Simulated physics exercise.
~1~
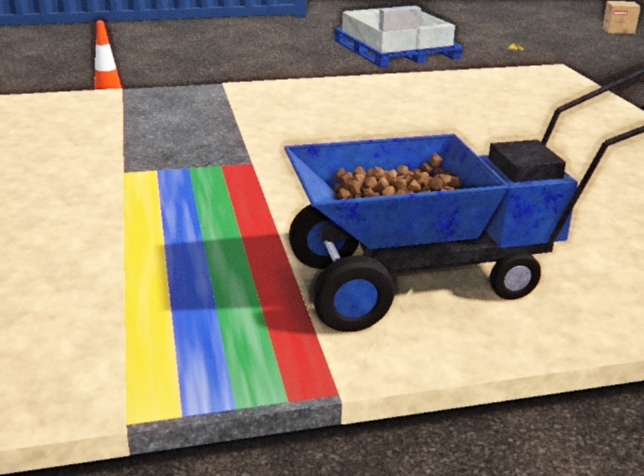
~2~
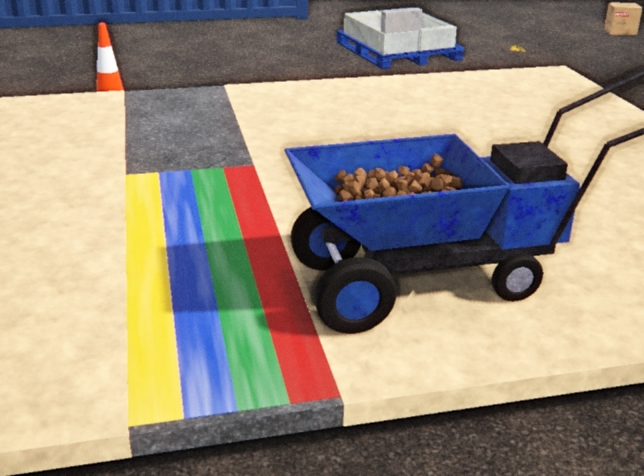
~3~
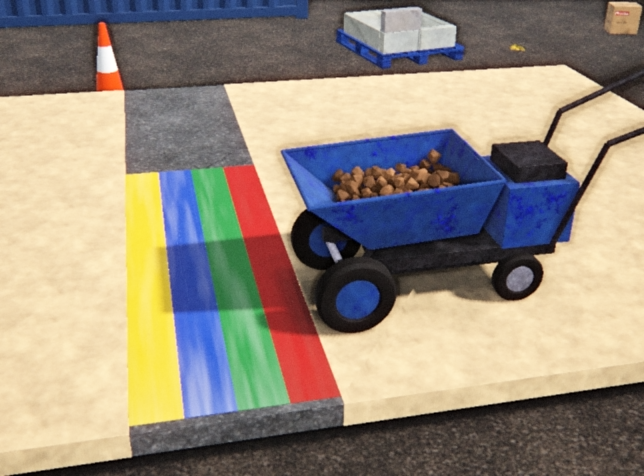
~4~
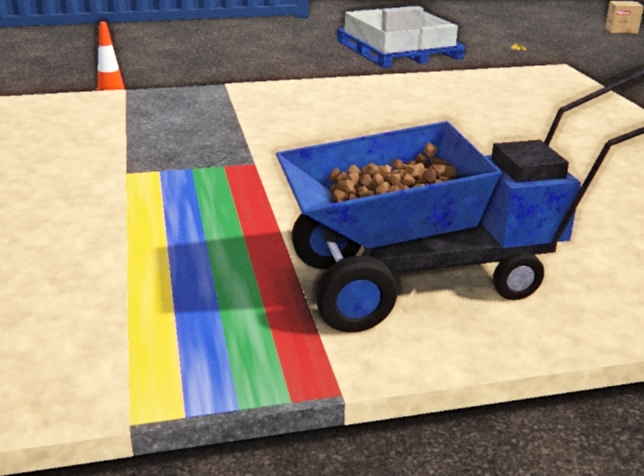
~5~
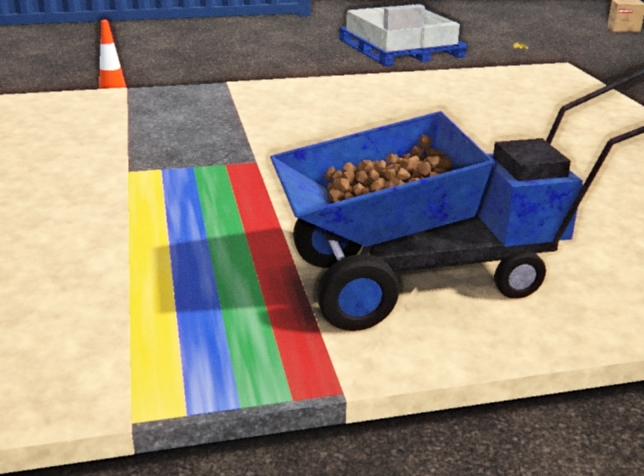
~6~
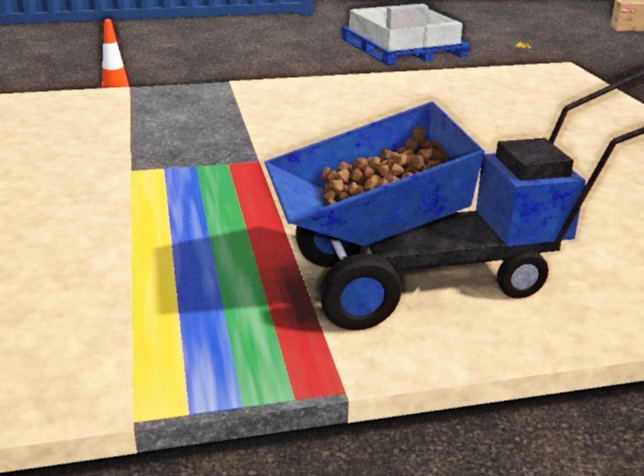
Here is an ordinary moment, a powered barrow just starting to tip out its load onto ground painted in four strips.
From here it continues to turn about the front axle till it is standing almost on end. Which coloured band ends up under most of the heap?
The blue one.
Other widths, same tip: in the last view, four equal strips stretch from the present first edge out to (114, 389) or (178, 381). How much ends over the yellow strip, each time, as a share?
Roughly 20 per cent, and 30 per cent.
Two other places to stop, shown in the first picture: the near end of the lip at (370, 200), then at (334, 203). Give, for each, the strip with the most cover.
The first case gives the green one, the second gives blue.
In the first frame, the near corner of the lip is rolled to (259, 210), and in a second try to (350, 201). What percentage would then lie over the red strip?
Some 0 % then some 0 %.
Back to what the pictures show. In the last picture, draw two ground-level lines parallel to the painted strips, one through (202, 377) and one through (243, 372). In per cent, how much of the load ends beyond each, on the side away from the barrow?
Estimate: 50 %, then 80 %.
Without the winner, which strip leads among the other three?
Rank 2: The yellow one.
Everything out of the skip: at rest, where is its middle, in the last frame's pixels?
Near (188, 305), more or less.
Just after the last frame, skip tipped steeply; every one in the skip.
A moment on, skip tipped right over; roughly a third in the skip; about a tenth over the green strip; roughly a third over the blue strip; about a tenth over the yellow strip; just a few off the paint.
Further on, skip tipped right over; roughly a quarter in the skip; about a tenth over the green strip; roughly a third over the blue strip; roughly a quarter over the yellow strip; about a tenth off the paint.
When it is over, skip tipped right over; roughly a quarter in the skip; not one over the red strip; about a tenth over the green strip; roughly a third over the blue strip; roughly a quarter over the yellow strip; about a tenth off the paint.
